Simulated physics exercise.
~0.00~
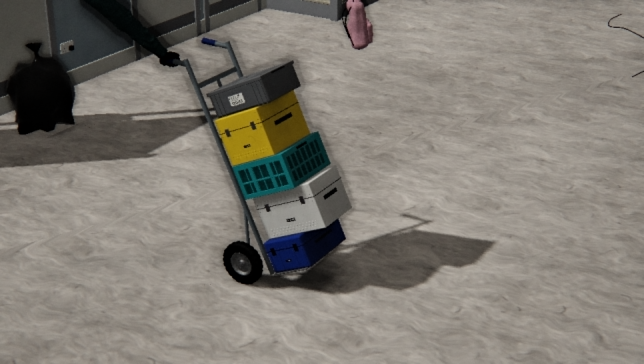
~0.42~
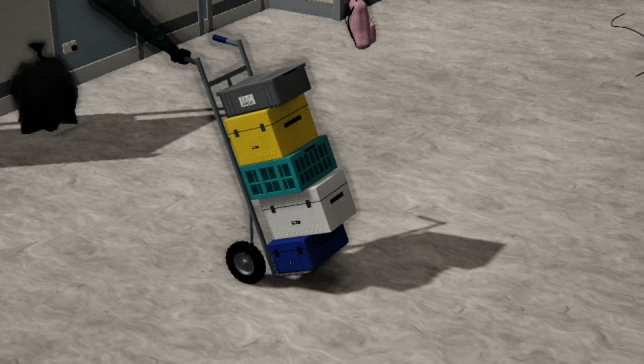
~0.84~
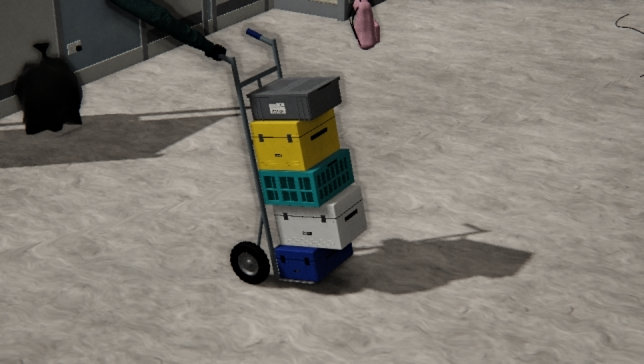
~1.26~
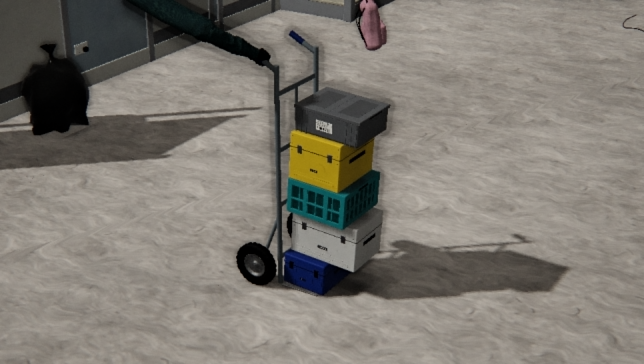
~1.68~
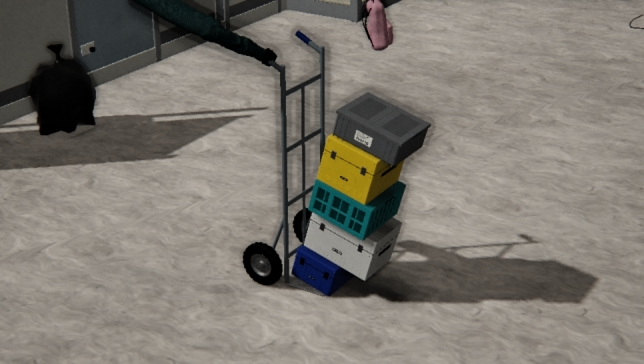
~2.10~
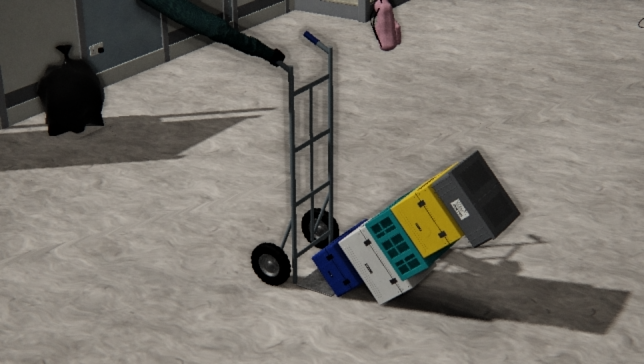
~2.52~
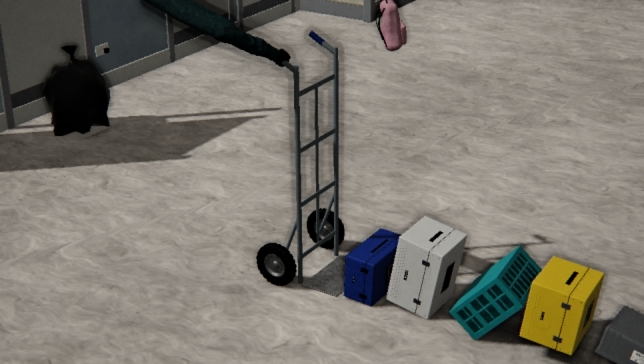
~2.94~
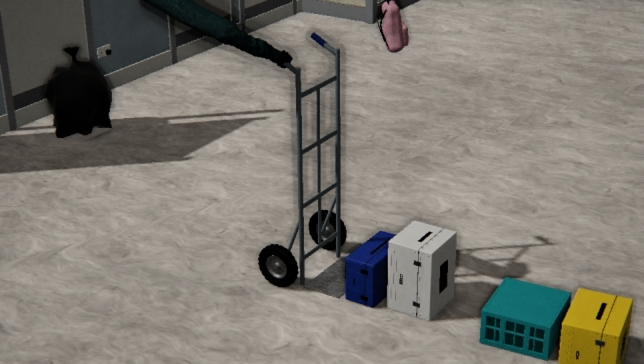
At the start, a hand truck leans back to the left on its wheels, held near the handle by a dark green arm, with a blue toolbox, white toolbox, turquoise crate, yellow toolbox and grey tote stacked upward. The arm swings the truck forward until it stands upright. The stack keeps tipping to the right, peeling away from the frame and toppling as a leaning column. The boxes hit the floor and spread apart in a row. Finally, the truck stands upright and empty-framed, the blue toolbox lying over at its base, the white toolbox beside it, the turquoise crate and yellow toolbox farther right, and the grey tote out of view.
